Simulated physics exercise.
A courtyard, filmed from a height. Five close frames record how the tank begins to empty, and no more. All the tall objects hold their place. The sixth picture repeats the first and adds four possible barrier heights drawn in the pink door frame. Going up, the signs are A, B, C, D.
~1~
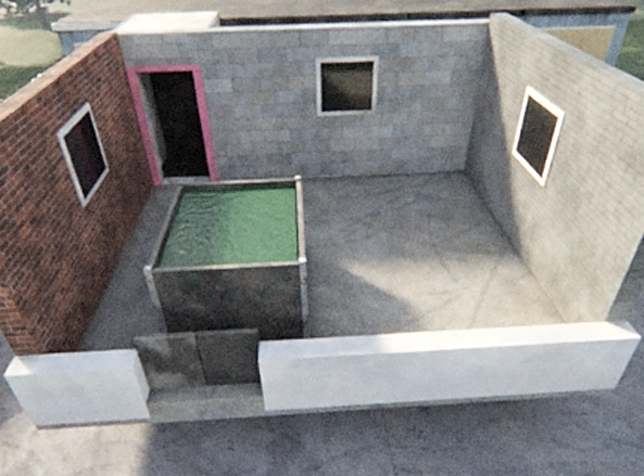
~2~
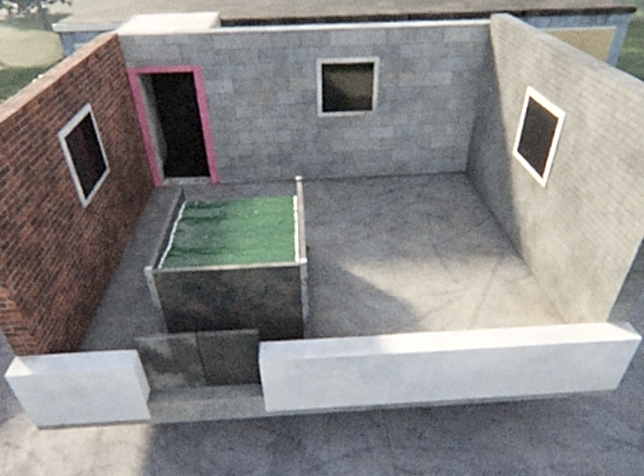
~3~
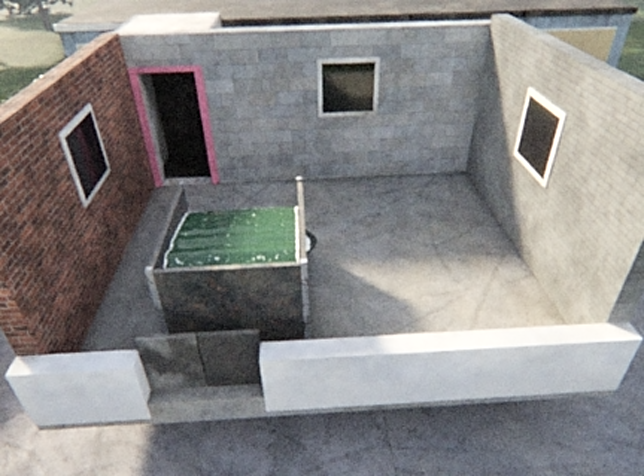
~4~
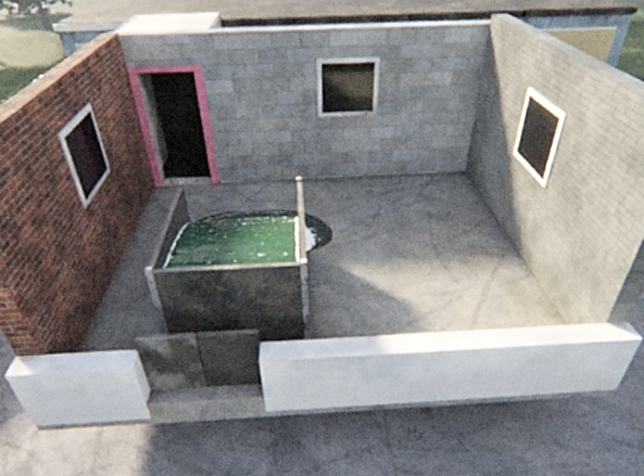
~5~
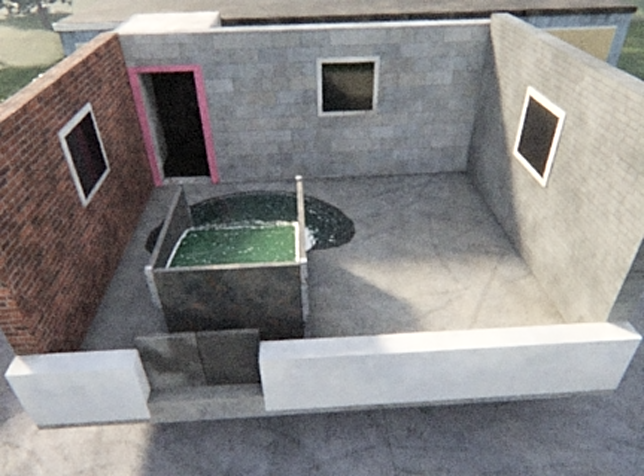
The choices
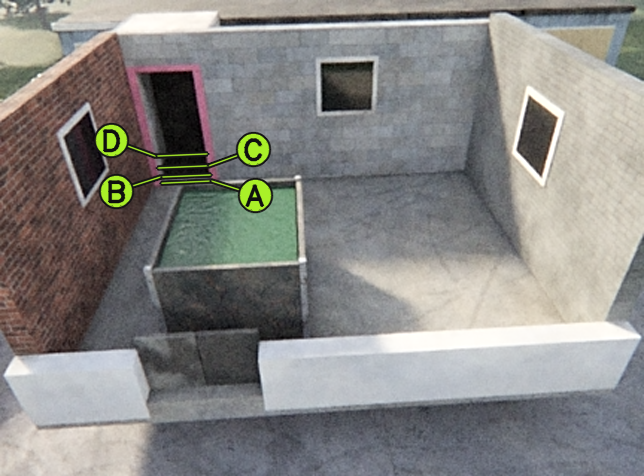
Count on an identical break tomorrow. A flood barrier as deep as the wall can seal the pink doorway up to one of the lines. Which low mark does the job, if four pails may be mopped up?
D is the one.
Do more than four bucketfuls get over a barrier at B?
Yes, that goes wrong.
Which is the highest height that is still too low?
C.
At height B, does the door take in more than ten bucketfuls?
Yes.
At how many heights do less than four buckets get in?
One of the four.
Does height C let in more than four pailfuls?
Yes, it does.
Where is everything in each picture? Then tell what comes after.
Water in the tank at rest, its middle at (235, 224); foot of the pink doorway at (187, 184); shut gate at (199, 342).
Water covers 2 % of the ground, its front hidden from here.
Water covers 5 % of the ground, its front hidden from here.
Water covers 10 % of the ground and shows as far out as (325, 236).
Water covers 19 % of the ground and shows as far out as (282, 193).
On the marked copy, A at (186, 182); B at (185, 176); C at (183, 166); D at (181, 155); from the bottom up A, B, C, D.
With A, dozens of bucketfuls pour in.
With B, dozens of bucketfuls pour in.
With C, about 10 bucketfuls get in.
With D, a bucket or two gets in.
